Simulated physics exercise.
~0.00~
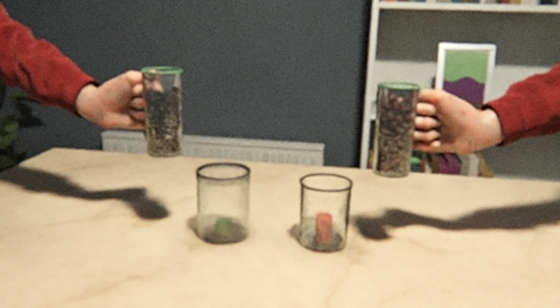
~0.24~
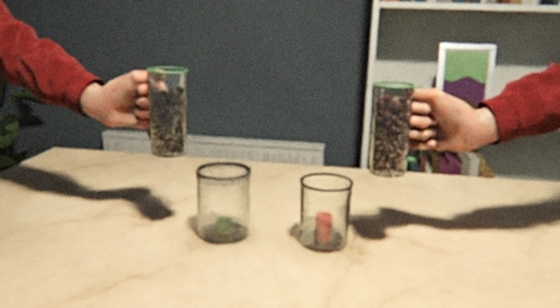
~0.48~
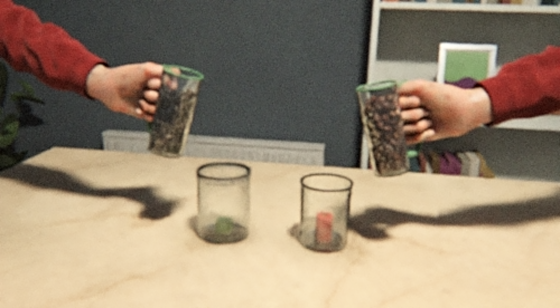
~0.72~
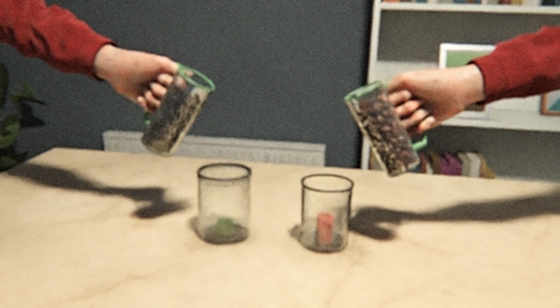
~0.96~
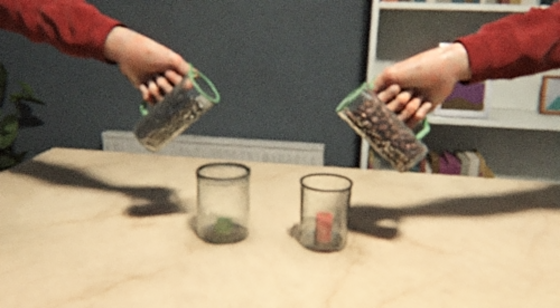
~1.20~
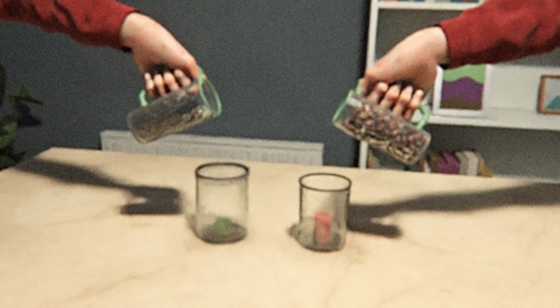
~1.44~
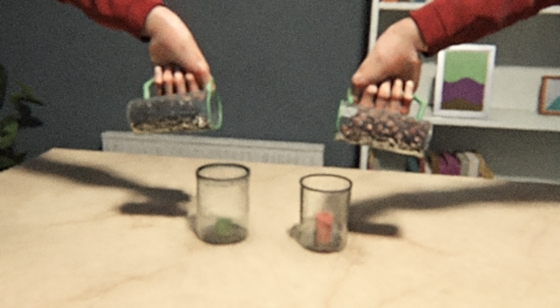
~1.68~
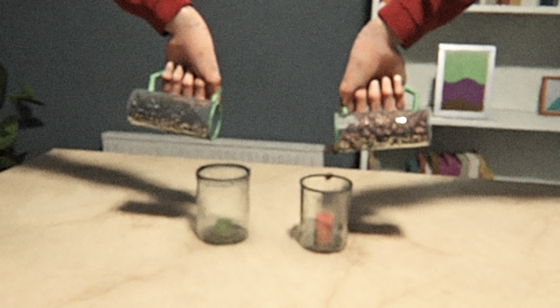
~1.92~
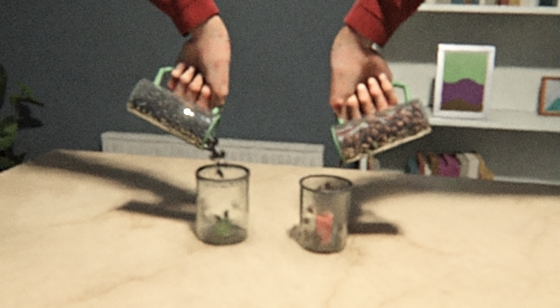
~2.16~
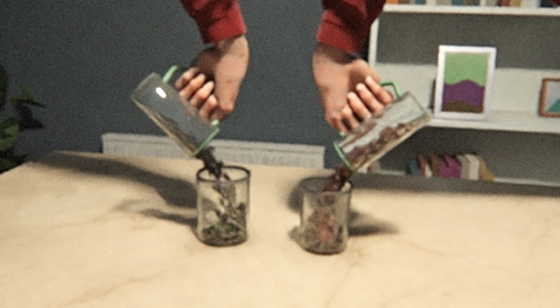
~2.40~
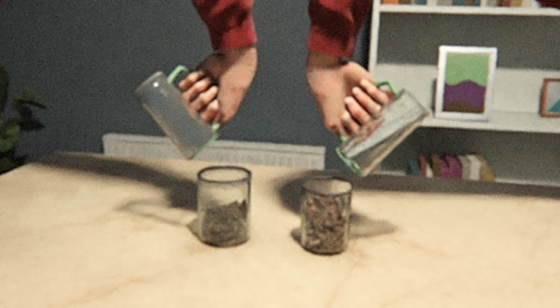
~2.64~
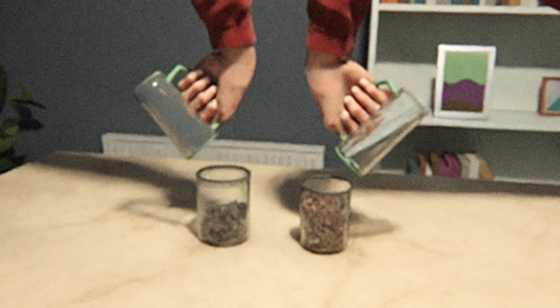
Two hands tip cups of dark pieces into two clear containers, burying the objects inside.
